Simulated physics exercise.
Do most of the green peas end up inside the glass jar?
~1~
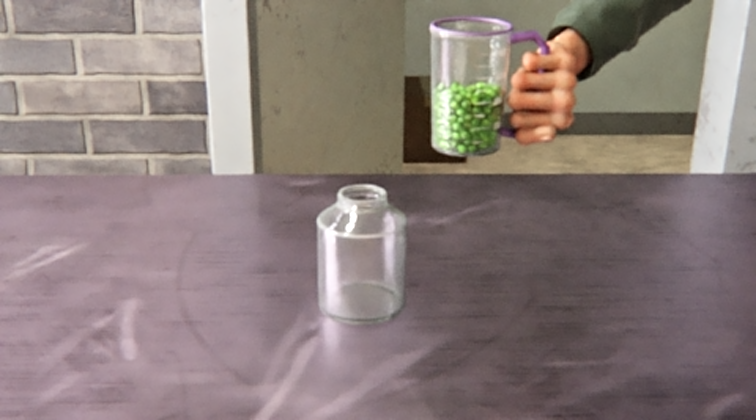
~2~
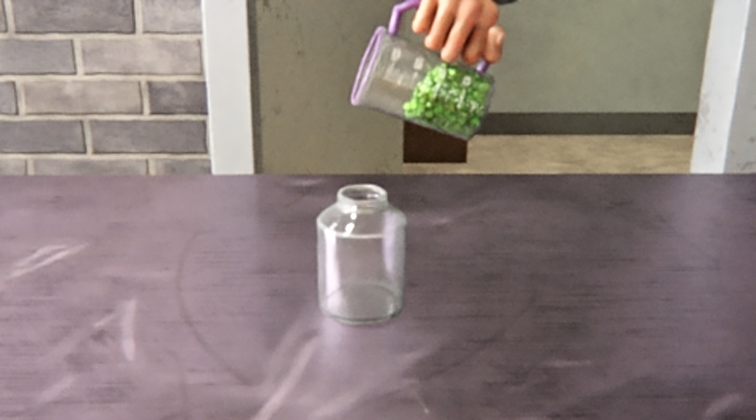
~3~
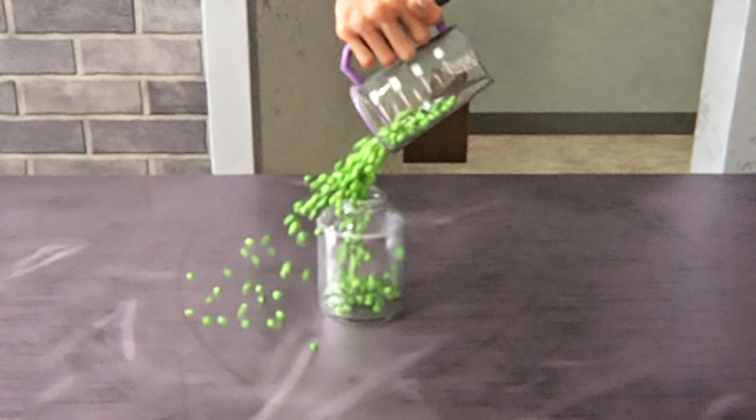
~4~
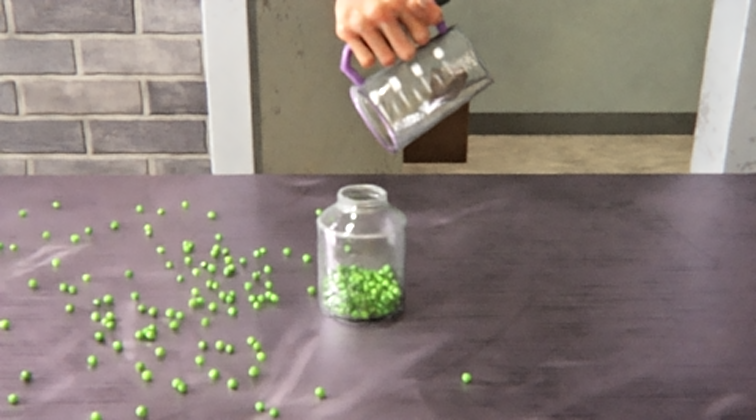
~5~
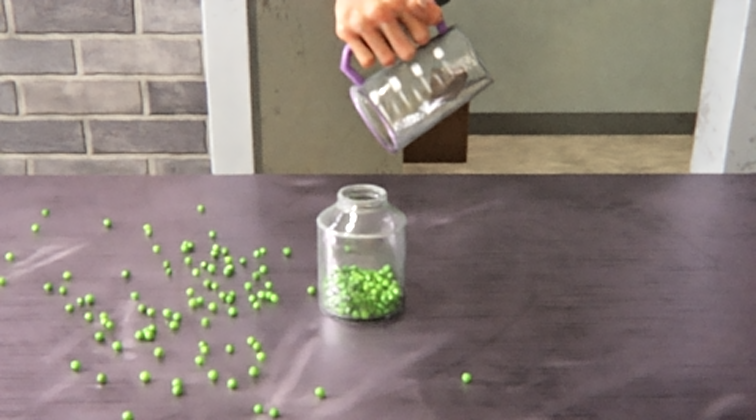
Yes, the bulk of the peas settle in the jar, though a part of them spill onto the table and hardly any remain in the cup.
